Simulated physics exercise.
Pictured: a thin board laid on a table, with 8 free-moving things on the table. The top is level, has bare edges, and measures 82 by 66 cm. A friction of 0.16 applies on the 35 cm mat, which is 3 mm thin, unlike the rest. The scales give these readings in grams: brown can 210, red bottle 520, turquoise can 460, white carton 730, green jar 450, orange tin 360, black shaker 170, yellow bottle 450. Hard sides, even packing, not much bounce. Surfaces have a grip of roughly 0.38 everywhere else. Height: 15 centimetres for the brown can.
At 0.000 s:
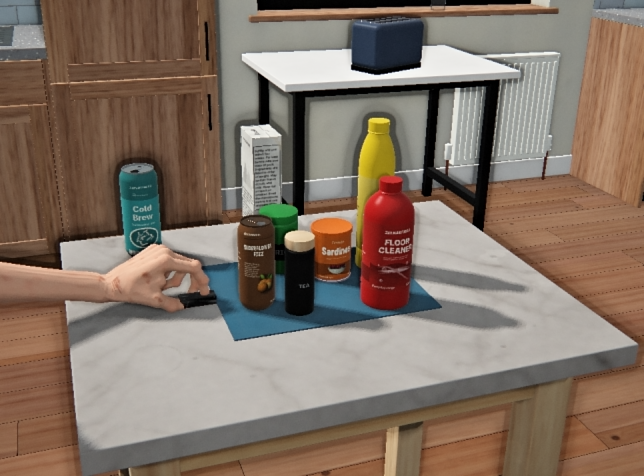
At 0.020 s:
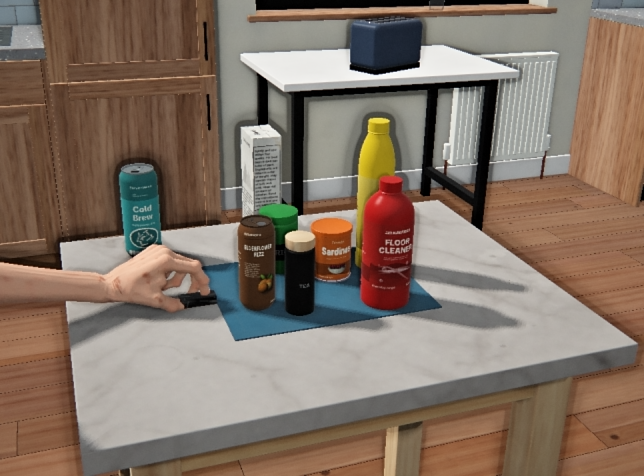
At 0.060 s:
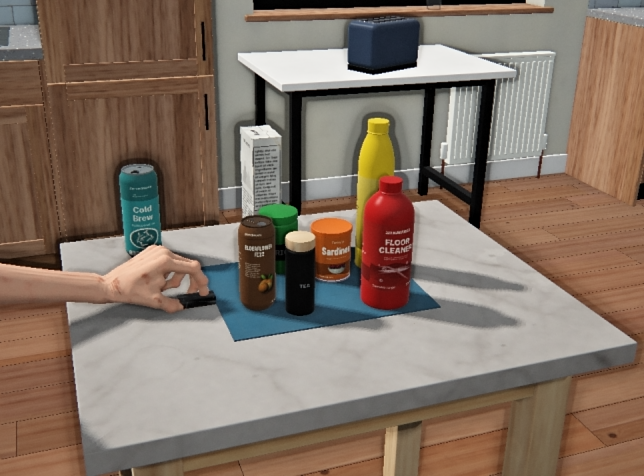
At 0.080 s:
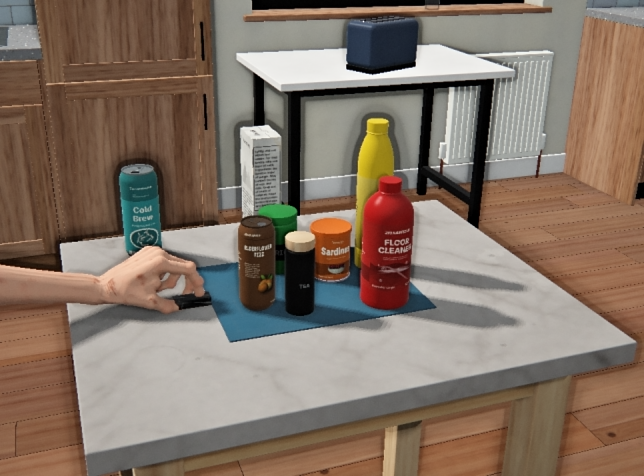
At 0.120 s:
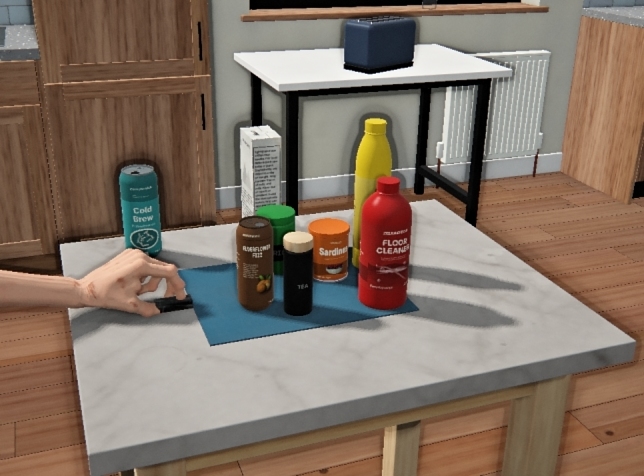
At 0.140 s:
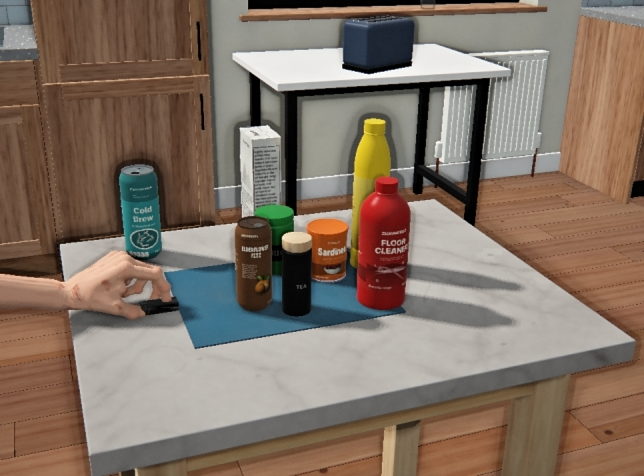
A blue mat was pulled slowly to the left by a hand at its edge, after barely moving at first, sliding beneath the bottles, cans and jar, which stayed nearly in place on the table.
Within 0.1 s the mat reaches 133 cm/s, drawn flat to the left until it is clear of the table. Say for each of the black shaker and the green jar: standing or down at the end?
As I see it, the black shaker gets bowled over; the green jar rides it out.
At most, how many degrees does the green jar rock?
At most 4 degrees.
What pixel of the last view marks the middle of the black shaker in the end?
It settles at around (226, 342).
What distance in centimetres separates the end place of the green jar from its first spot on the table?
I'd say about 9 cm between start and finish.
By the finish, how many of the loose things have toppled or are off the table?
The number here is 2.
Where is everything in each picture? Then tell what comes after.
The first picture shows mat out by 0 cm; black shaker (300, 274).
The second picture shows mat out by 0 cm; turquoise can (141, 212); white carton (261, 190).
The third picture shows mat out by 0 cm; orange tin (331, 250).
The fourth picture shows mat out by 1 cm; brown can (257, 263); red bottle (387, 241).
The fifth picture shows mat out by 4 cm; turquoise can (141, 213); white carton (261, 191).
The sixth picture shows mat out by 7 cm; black shaker (297, 274).
After 0.34 s, mat out by 33 cm; black shaker leaning 3° near (260, 281); green jar slid 7 cm near (241, 245); brown can slid 7 cm.
After 0.44 s, mat out by 47 cm; black shaker leaning 14° near (246, 281); green jar slid 9 cm near (230, 247); brown can slid 12 cm.
After 0.74 s, mat out by 81 cm; black shaker leaning 69° near (207, 301); green jar slid 9 cm near (230, 247); brown can leaning 70°.
At rest (2.8 s), tipped over on the table, brown can and black shaker; not toppled but over 6 cm from the start, green jar; the other 5 in place, give or take 6 cm. Seen from the same camera at the end, black shaker near (226, 342), green jar near (230, 247).
